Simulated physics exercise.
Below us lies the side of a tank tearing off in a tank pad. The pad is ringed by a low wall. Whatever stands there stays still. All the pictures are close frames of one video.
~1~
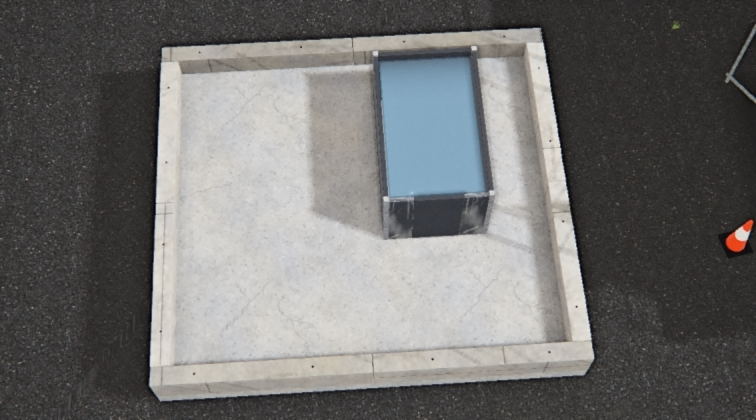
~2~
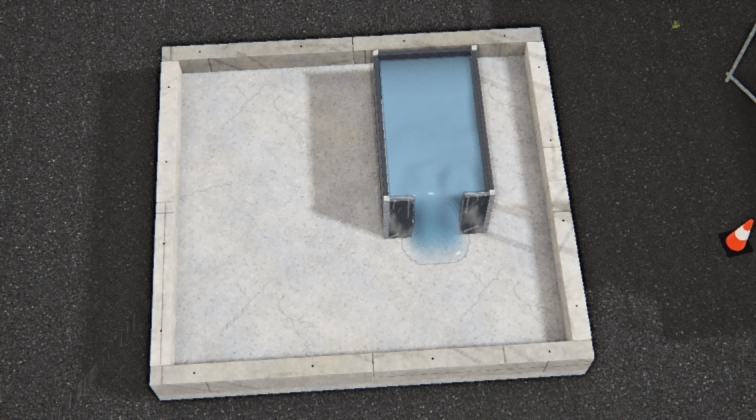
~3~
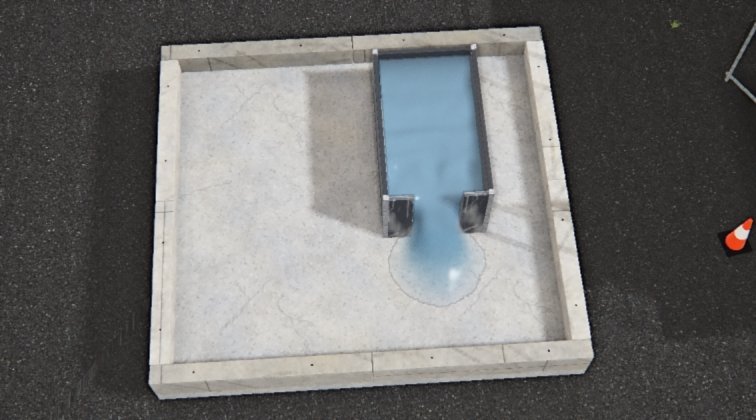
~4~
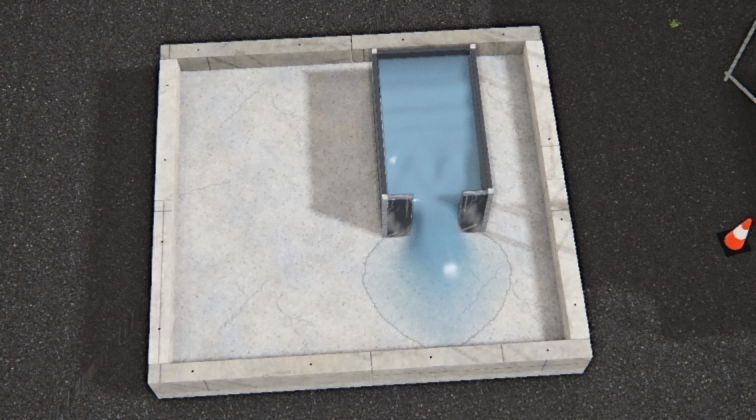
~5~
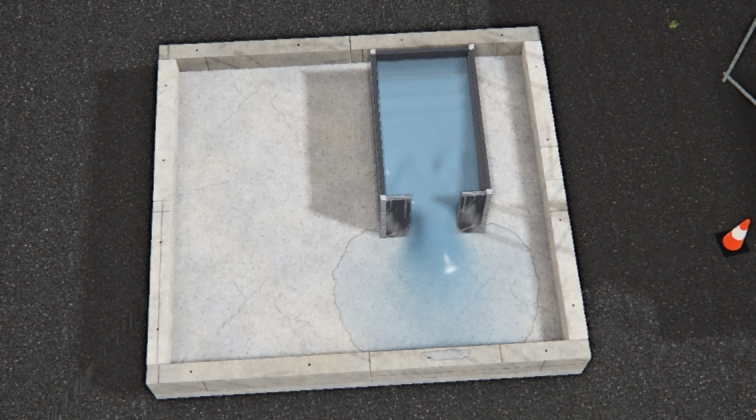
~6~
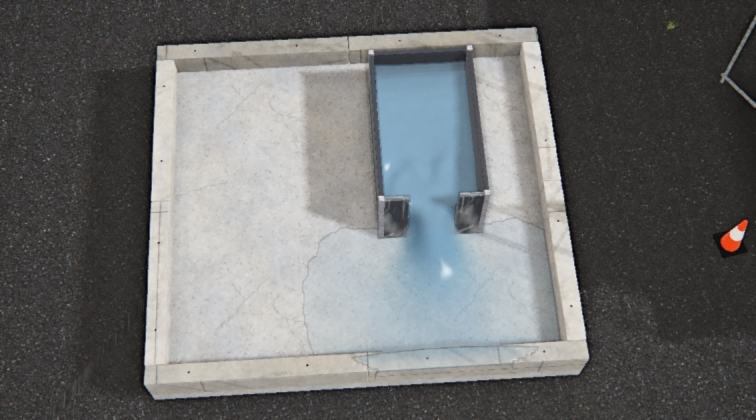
On a walled concrete pad, blue water pours through a gap in a dark rectangular tank's near side and spreads outward.
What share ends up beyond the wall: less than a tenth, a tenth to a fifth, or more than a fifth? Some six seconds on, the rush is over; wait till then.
Less than a tenth.
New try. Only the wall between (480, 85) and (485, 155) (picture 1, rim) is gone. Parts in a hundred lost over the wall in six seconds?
My estimate is near 18 percent.
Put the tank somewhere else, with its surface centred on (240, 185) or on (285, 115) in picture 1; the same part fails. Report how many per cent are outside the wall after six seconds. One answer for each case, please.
You'd get close to 12 per cent the first time and close to 2 per cent the second.
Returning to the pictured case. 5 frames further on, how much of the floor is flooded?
Close to 35 %.
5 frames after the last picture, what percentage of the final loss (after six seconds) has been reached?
Around 35 per cent.
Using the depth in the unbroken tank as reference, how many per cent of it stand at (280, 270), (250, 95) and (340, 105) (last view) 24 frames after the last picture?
First spot roughly 2 %, second 4 %, third 0 %.
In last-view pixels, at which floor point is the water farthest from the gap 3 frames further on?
Close to (215, 369).
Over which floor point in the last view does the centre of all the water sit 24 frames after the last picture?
Roughly (382, 222) in the last picture.
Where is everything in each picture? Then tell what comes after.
In the first frame, still water in the water tank at (431, 125).
In the second frame, water pours out at (436, 220) and has run to (421, 259).
In the third frame, water pours out at (436, 219) and has run to (438, 301).
In the fourth frame, water pours out at (435, 220) and has run to (451, 345).
In the fifth frame, the front is at a hidden place, out from the gap at (433, 220).
In the sixth frame, water pours out at (431, 221) and has run to a hidden place.
A moment on, water covers 30 % of the floor; the low wall has let 1 % over.
Next, water covers 35 % of the floor; the low wall has let 2 % over.
Then, water covers 40 % of the floor; the low wall has let 6 % over.
Later, water covers 70 % of the floor; the low wall has let 6 % over.
In the end, water covers 80 % of the floor; the low wall has let 6 % over.
